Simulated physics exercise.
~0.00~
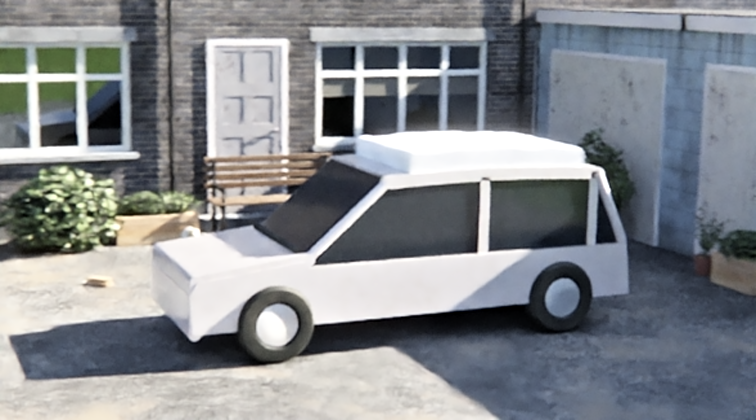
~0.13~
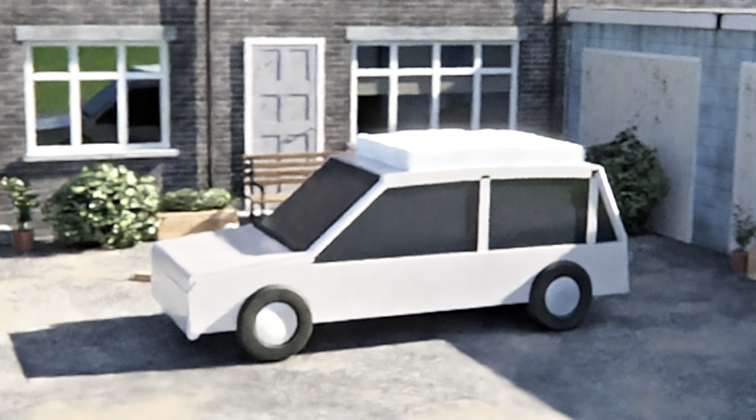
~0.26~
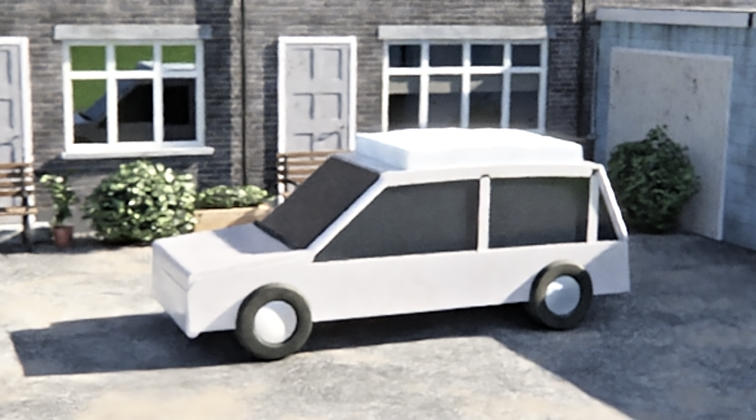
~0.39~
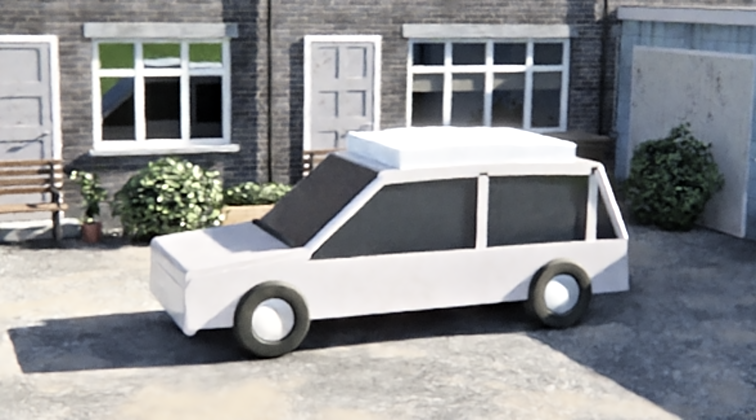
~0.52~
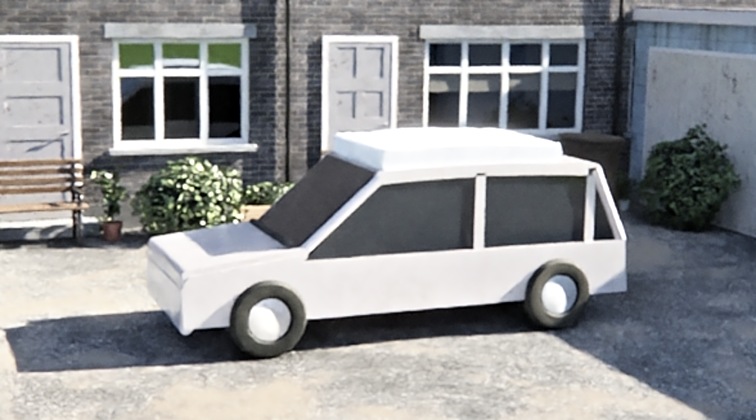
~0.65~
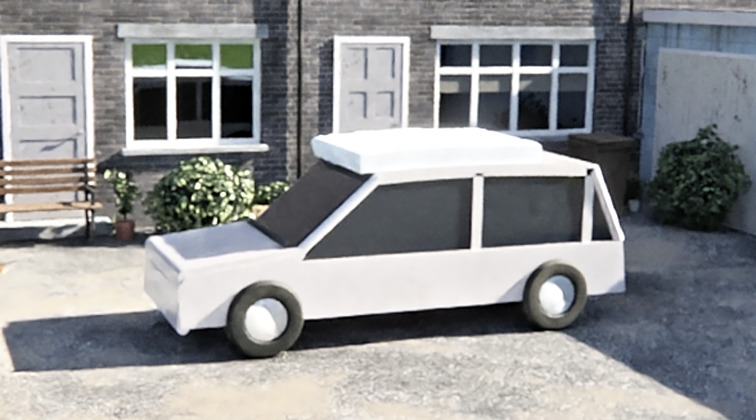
At the start, a white car with a thick slab of snow on its roof is in a paved yard, the brick houses behind sliding rightward across the view. As this background shift slows, the slab creeps left along the roof, then slides farther in one piece, its front edge slightly over the windscreen.
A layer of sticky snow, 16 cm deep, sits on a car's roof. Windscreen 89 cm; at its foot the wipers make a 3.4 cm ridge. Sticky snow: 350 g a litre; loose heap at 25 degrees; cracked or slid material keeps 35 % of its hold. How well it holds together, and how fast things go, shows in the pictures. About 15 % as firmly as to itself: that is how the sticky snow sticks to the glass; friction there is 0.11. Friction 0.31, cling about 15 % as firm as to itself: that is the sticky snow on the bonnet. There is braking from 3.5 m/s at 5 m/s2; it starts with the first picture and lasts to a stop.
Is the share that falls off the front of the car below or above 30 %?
It ends up beyond 30 per cent.
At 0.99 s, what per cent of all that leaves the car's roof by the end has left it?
Around 50 out of 100.
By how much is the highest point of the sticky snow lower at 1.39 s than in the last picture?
Measured change: About 5 cm.
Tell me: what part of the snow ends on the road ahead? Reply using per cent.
Estimate: Near 55 %.
After 0.99 s, 53 % of the snow is on the roof, 37 % on the glass, 10 % on the bonnet and none has gone off the nose.
After 1.39 s, 14 % of the snow is on the roof, 38 % on the glass, 47 % on the bonnet and 1 % has gone off the nose.
After 1.80 s, none of the snow is on the roof, 20 % on the glass, 66 % on the bonnet and 14 % has gone off the nose.
After 2.20 s, none of the snow is on the roof, 5 % on the glass, 56 % on the bonnet and 39 % has gone off the nose.
After 3.40 s, none of the snow is on the roof, 5 % on the glass, 38 % on the bonnet and 57 % has gone off the nose.
